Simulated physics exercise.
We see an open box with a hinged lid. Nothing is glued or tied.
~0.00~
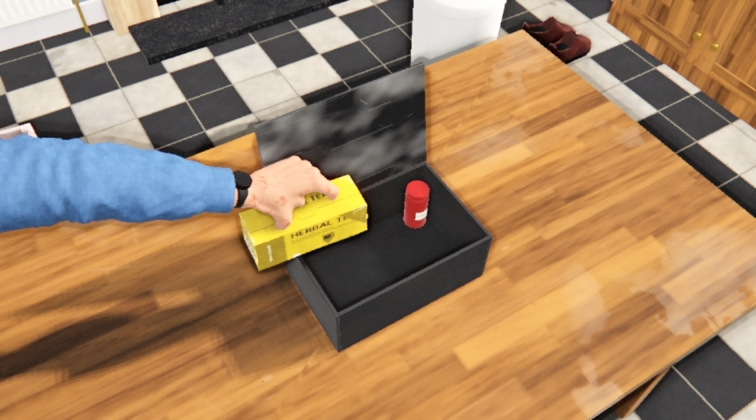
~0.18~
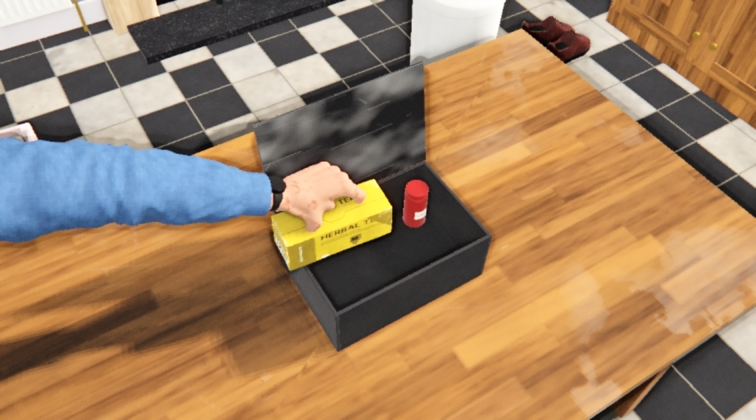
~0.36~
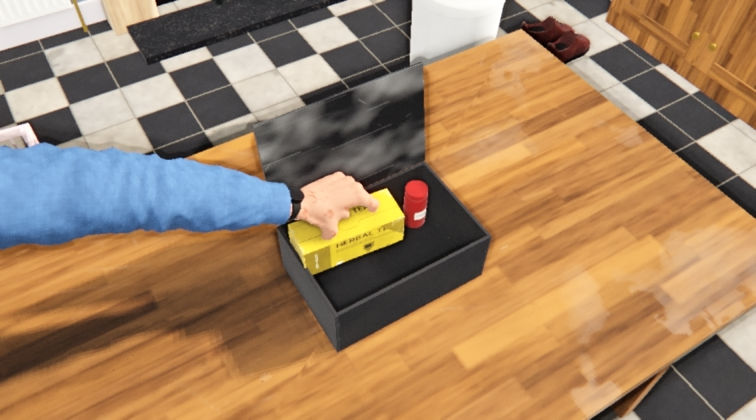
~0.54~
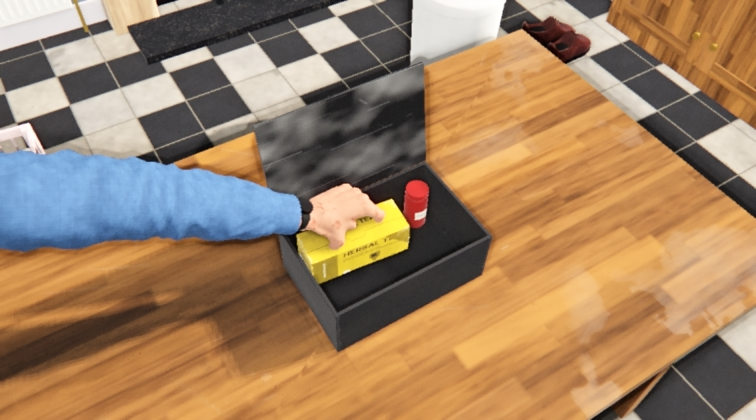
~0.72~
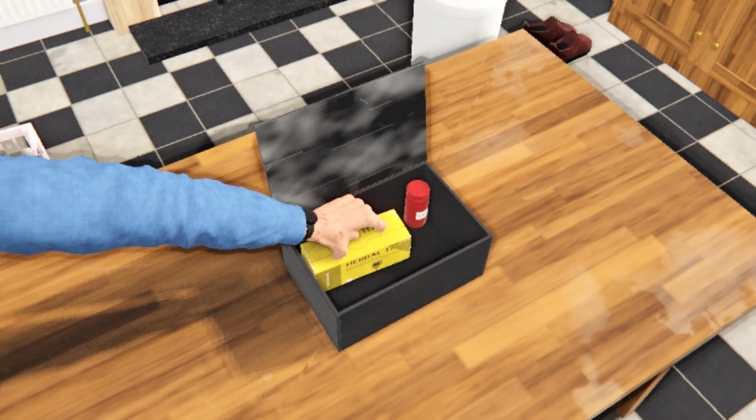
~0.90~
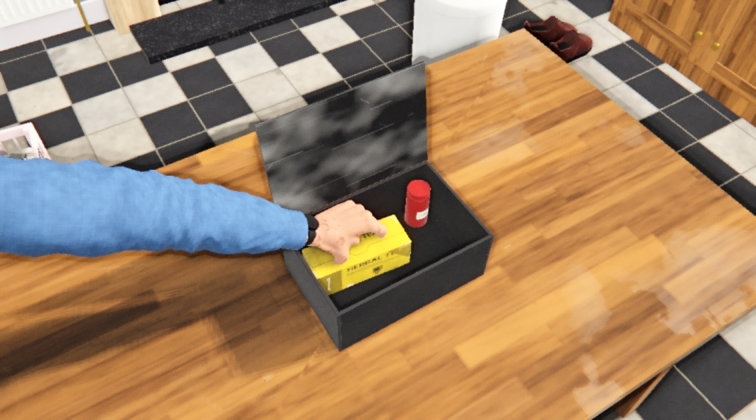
A hand lowers a yellow carton into an open black box beside a red shaker.
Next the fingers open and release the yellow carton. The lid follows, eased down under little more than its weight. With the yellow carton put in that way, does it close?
In the end the lid closes.
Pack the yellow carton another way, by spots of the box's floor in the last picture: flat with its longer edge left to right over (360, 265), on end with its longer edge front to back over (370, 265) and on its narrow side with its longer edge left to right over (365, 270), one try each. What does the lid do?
In the first case it sits on the rim; in the second case it is held up; in the third case it sits on the rim.
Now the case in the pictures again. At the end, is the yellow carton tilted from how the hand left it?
It stays as placed.
By 2.40 s, lid 67° above the rim.
By 2.70 s, lid 32° above the rim.
When it is over (3.4 s), lid shut; both as before. End places, in pixels of the last picture, yellow carton near (357, 256).
